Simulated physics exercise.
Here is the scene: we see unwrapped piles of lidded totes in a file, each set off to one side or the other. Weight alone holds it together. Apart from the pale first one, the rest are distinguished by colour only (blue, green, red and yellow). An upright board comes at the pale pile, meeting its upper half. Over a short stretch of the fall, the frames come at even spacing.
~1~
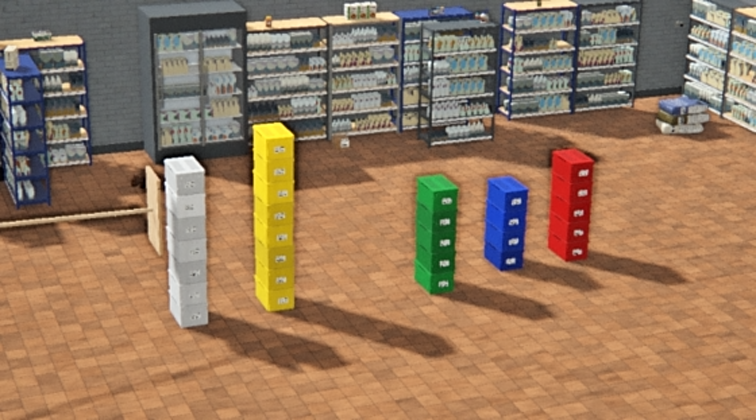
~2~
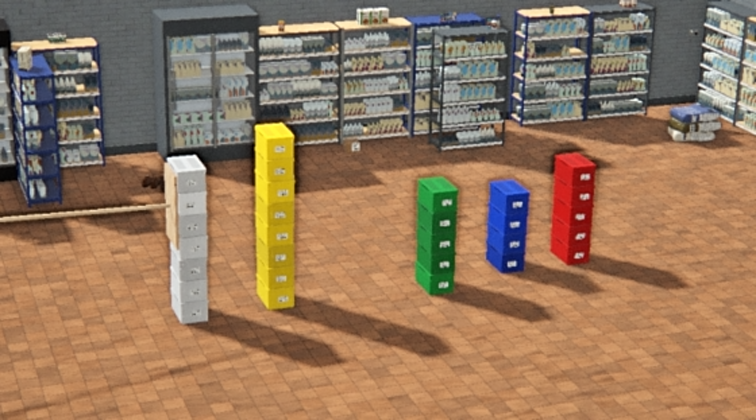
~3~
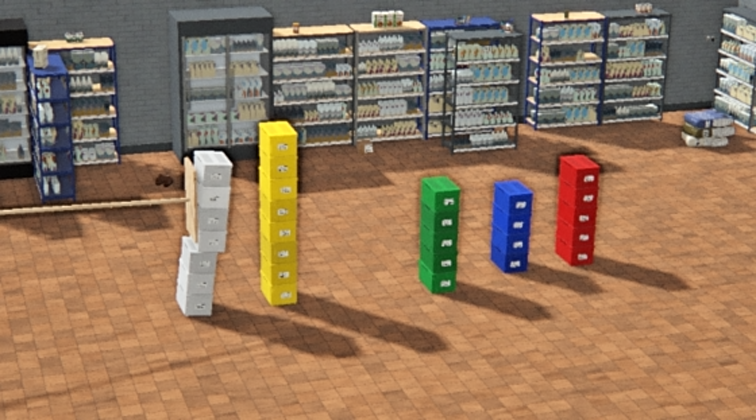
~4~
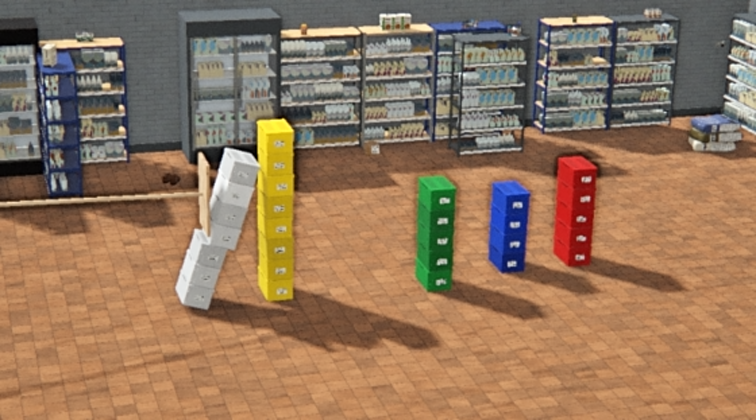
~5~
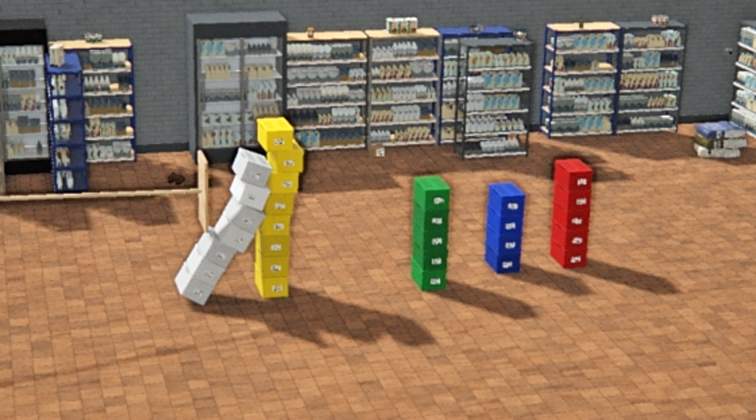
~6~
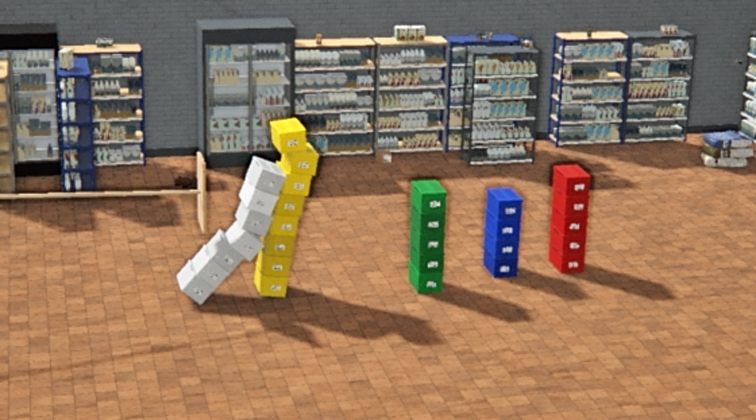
Storeroom with stocked shelves, an upright board pushing a white stack of boxes rightward, the stack leaning into the yellow one, shifting its upper boxes.
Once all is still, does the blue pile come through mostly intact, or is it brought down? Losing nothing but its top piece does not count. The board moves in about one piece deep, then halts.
I'd say that pile holds up fine.
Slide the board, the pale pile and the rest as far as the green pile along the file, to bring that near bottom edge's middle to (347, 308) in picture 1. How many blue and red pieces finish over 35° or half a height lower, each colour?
Pieces down in the end - blue 0, red 0.
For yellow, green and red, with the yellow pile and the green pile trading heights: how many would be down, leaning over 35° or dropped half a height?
Yellow: 4, green: 7, red: 0.
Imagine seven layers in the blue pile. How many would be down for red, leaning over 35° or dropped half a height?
Red 0.
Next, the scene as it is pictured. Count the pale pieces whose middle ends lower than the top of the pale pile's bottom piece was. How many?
That would be 3 in total.
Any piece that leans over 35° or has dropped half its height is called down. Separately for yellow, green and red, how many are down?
Counting by colour, you get yellow at 7, green at 4, and red at 0 down by the end.
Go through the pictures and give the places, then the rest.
In the first frame (pixels give the middle of a visible side; the camera moves round a little), board (160, 208) not yet touching; top blue tote (517, 201); top green tote (446, 201); none of the others has stirred.
In the second frame, board (177, 204) pushing; top blue tote (518, 204).
In the third frame, board (196, 198) pushing, top of the pale pile leaning a little; top blue tote (521, 204); none of the others has stirred.
In the fourth frame, board (208, 192) pushing, top of the pale pile leaning clearly; top blue tote (518, 204); none of the others has stirred.
In the fifth frame, board (206, 189) stopped, top of the pale pile leaning clearly; top blue tote (513, 206); top yellow tote (280, 141) a little from its place; movement in 5 of them.
In the sixth frame, board (204, 190) stopped, top of the pale pile leaning clearly; top blue tote (511, 210); top yellow tote (293, 142) tilted barely; steepest lean, the tote at (297, 185); movement in 8 of them.
Shortly afterwards, 7 of the pale pile down; none of the 4 blue totes down (0 of 22 in all colours); top blue tote unmoved; top yellow tote tilted well over, a little lower.
Next, 7 of the pale pile down; none of the 4 blue totes down (7 of 22 in all colours); top blue tote unmoved; top yellow tote tilted well over, some three heights lower.
Some moments later, 7 of the pale pile down; none of the 4 blue totes down (11 of 22 in all colours); top blue tote unmoved; top green tote on its side.
In the end, 7 of the pale pile down; none of the 4 blue totes down (11 of 22 in all colours); top blue tote unmoved; top green tote on its side. From the last view, middles, top blue tote near (505, 204), top green tote near (472, 289).
